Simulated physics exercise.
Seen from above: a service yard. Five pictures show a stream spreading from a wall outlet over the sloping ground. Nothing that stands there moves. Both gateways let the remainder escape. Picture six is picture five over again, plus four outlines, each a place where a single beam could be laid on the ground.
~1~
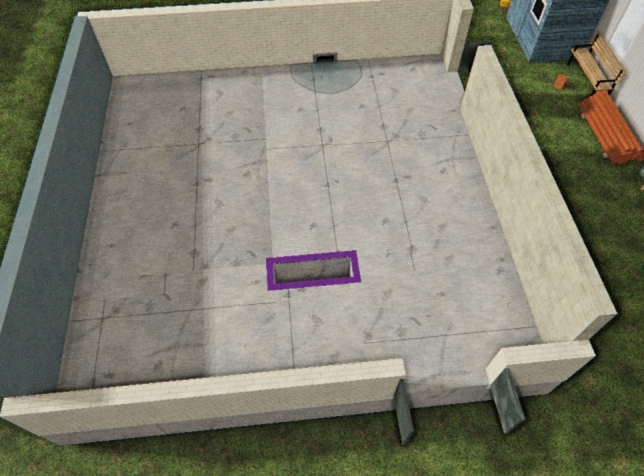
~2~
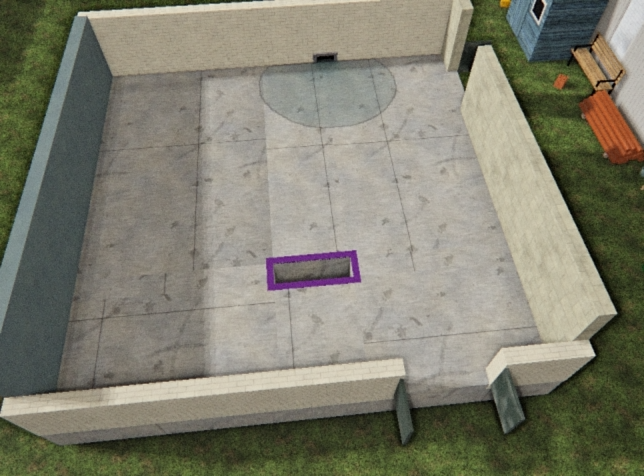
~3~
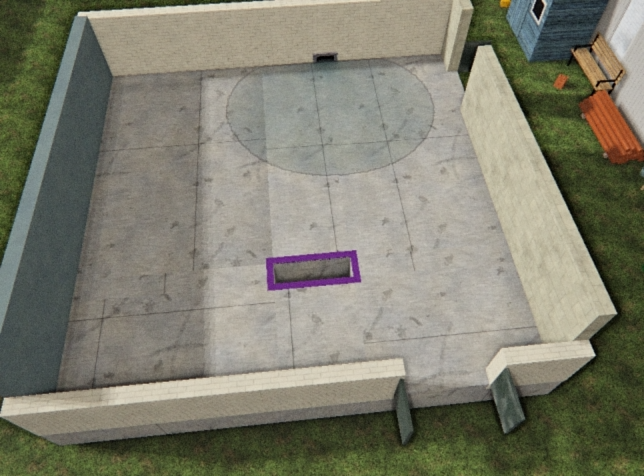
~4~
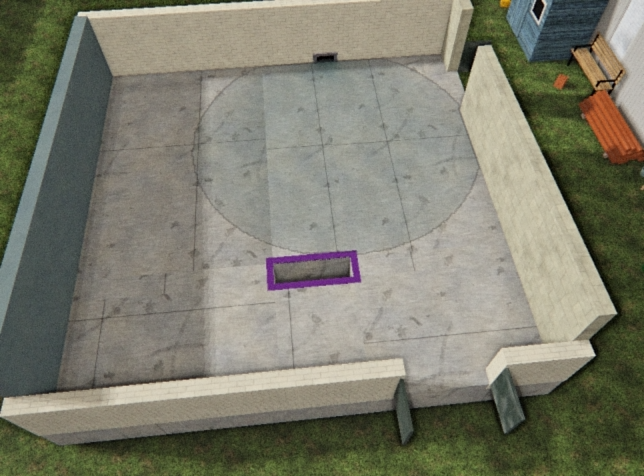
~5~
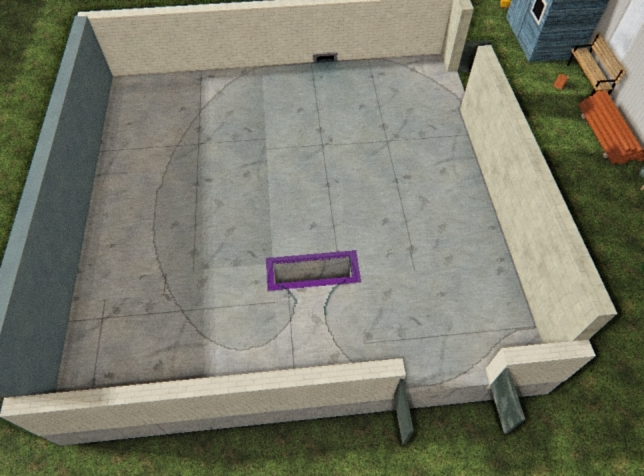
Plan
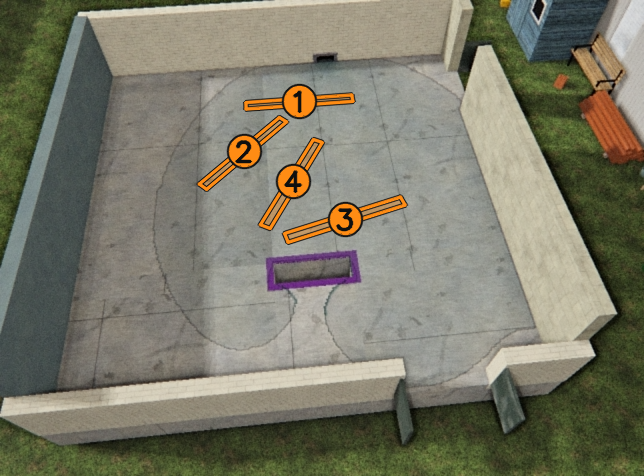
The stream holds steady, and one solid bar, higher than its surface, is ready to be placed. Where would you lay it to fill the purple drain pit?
I would pick place 2.
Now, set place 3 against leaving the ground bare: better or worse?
Worse.
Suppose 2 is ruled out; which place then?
That is place 4.
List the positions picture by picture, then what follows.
Outfall at (325, 58); purple drain pit at (313, 270); open gate at (441, 374); open gate at (453, 90); front seen at (328, 90), 3 % of the ground wet; purple drain pit still dry, in the first frame.
Front seen at (377, 114), 9 % of the ground wet; purple drain pit still dry, in the second frame.
Front seen at (341, 172), 21 % of the ground wet; purple drain pit still dry, in the third frame.
Front seen at (393, 244), 41 % of the ground wet; purple drain pit still dry, in the fourth frame.
Front seen at (520, 316), 63 % of the ground wet; purple drain pit taking water, in the fifth frame.
On the marked copy, 1 from (246, 105) to (352, 98); 2 from (202, 186) to (282, 119); 3 from (286, 237) to (402, 201); 4 from (265, 226) to (317, 140).
If 1 is chosen, about 7 % of the stream goes into the purple drain pit, about 85 % out by the gates.
If 2 is chosen, about 22 % of the stream goes into the purple drain pit, about 69 % out by the gates.
If 3 is chosen, about 7 % of the stream goes into the purple drain pit, about 84 % out by the gates.
If 4 is chosen, about 15 % of the stream goes into the purple drain pit, about 78 % out by the gates.
